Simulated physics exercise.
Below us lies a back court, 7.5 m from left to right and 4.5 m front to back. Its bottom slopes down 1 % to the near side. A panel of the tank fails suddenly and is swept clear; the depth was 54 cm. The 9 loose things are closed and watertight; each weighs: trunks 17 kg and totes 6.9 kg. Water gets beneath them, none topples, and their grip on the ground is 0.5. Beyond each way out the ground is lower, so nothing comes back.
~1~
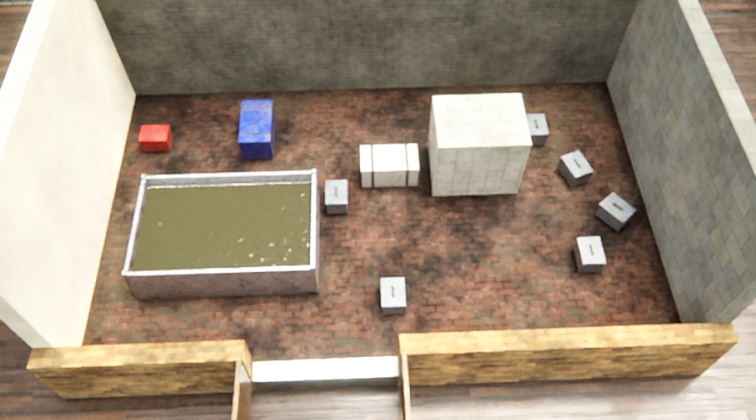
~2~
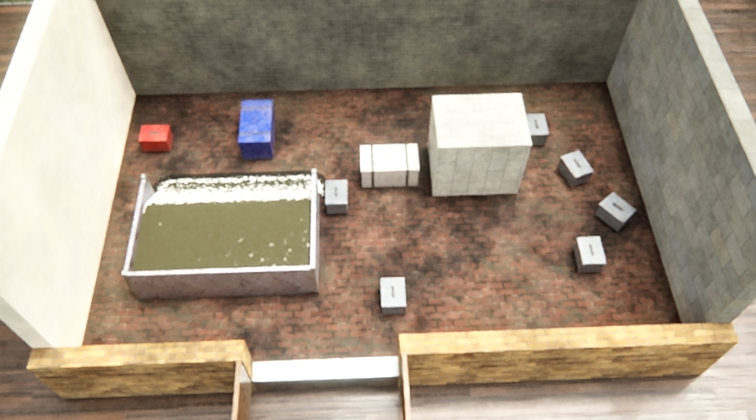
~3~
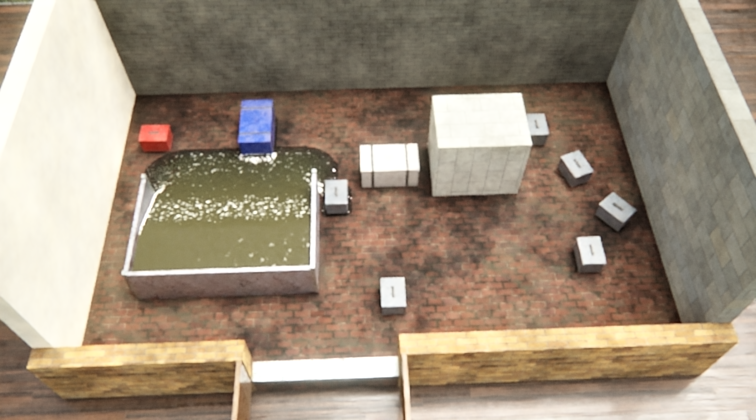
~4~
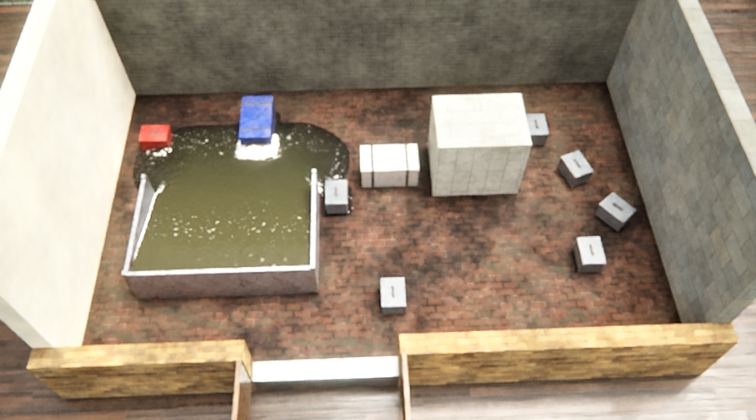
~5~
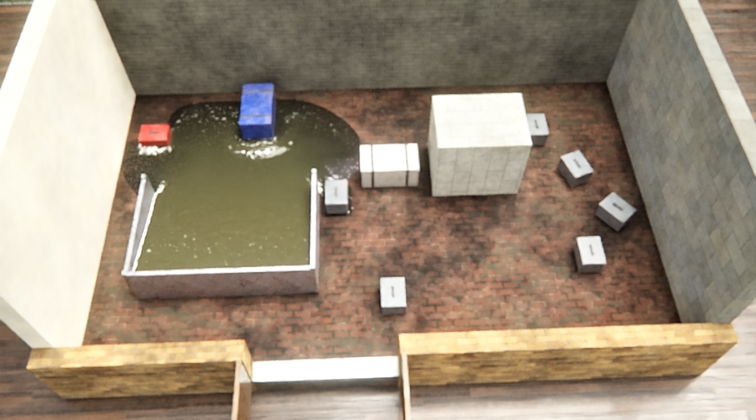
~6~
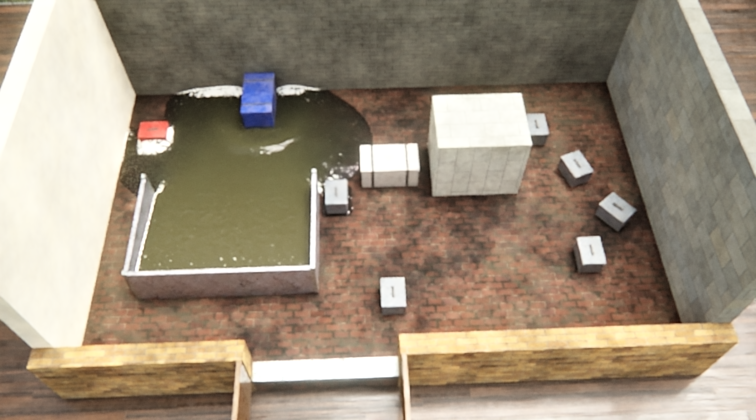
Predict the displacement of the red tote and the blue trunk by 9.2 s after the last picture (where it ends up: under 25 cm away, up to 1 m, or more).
The red tote gets carried off, the blue trunk travels far.
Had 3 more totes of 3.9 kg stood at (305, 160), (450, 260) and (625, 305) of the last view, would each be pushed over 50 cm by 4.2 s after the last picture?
In turn: More, less, short of it.
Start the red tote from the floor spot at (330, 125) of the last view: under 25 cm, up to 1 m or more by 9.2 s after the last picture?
It gets carried off.
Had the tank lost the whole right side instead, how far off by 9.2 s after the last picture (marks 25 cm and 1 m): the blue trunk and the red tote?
Then the blue trunk slides a little, the red tote holds its place.
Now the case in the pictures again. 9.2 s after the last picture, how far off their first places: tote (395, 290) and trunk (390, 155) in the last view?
In that order: 50 cm, 140 cm.
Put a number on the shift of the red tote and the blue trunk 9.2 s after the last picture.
Roughly 400 and 250 cm.
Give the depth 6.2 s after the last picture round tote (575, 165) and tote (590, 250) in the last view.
Roughly 3 and 1 cm.
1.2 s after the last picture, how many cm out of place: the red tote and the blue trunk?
About 60 and 50 cm.
Then, 1.2 s after the last picture the red tote is near (139, 91), 0.6 m from its start, afloat; the blue trunk is near (268, 85), 0.5 m from its start, afloat; 0 of 9 are out; 2 afloat.
Then, 3.8 s after the last picture the red tote is near (96, 321), 3.0 m from its start, afloat; the blue trunk is near (399, 139), 2.1 m from its start, afloat; 0 of 9 are out; 3 afloat.
Then, 6.2 s after the last picture the red tote is near (260, 321), 3.5 m from its start, aground; the blue trunk is near (418, 172), 2.5 m from its start, aground; 0 of 9 are out; 1 afloat.
Then, 9.2 s after the last picture the red tote is near (318, 328), 4.0 m from its start, aground; the blue trunk is near (400, 185), 2.4 m from its start, afloat; 0 of 9 are out; 5 afloat.
